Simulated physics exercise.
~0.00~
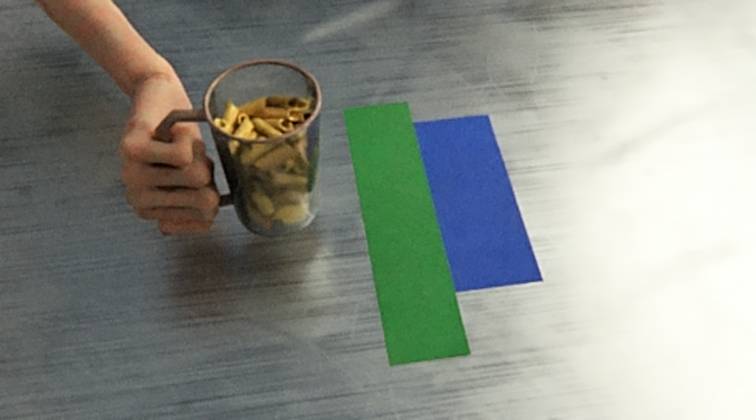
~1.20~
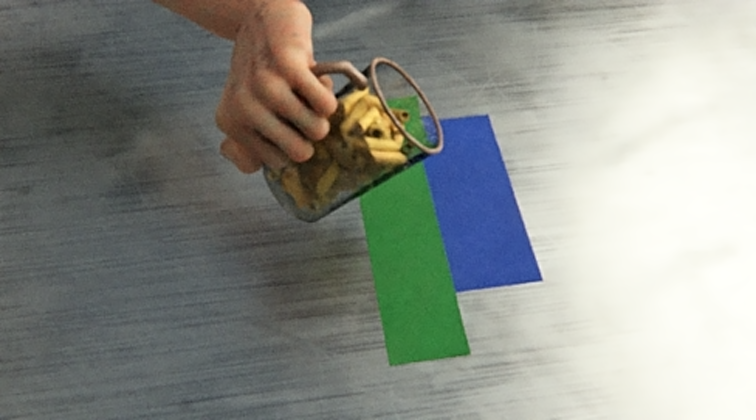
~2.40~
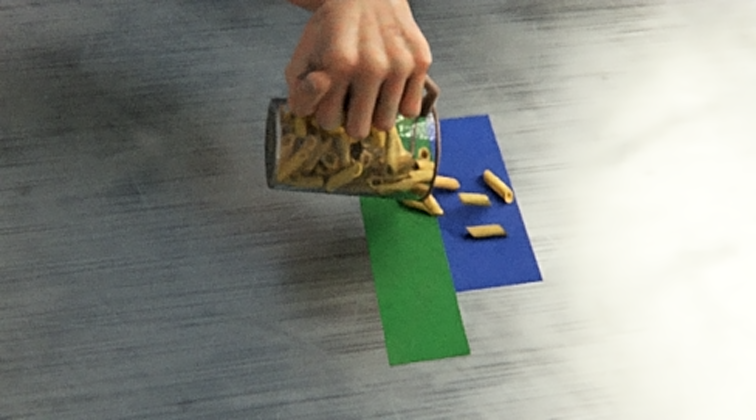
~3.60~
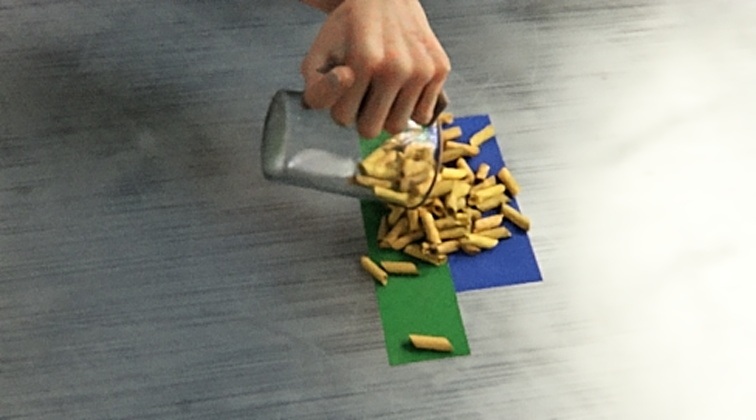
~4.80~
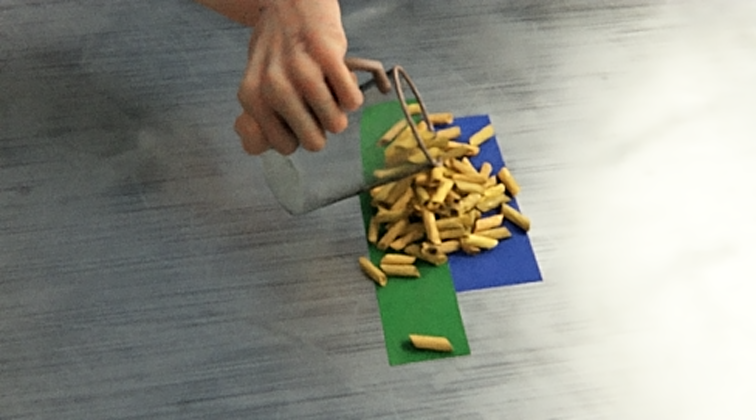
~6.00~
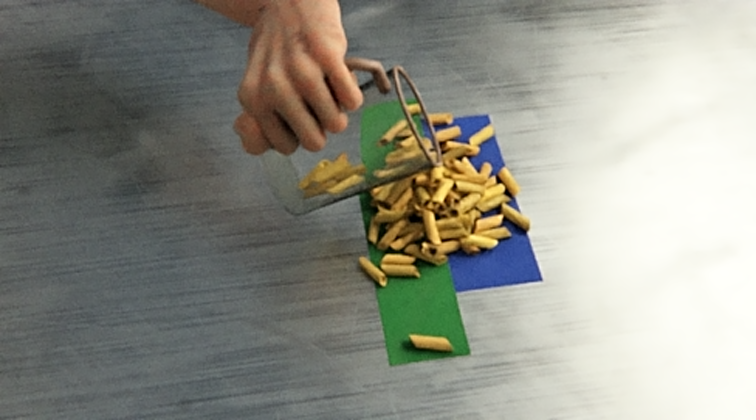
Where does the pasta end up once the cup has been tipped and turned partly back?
Most of it lies in a pile spread over the green and blue mats, with a large share on each. Only a few pieces stay in the cup, and none land on the bare table outside the mats.
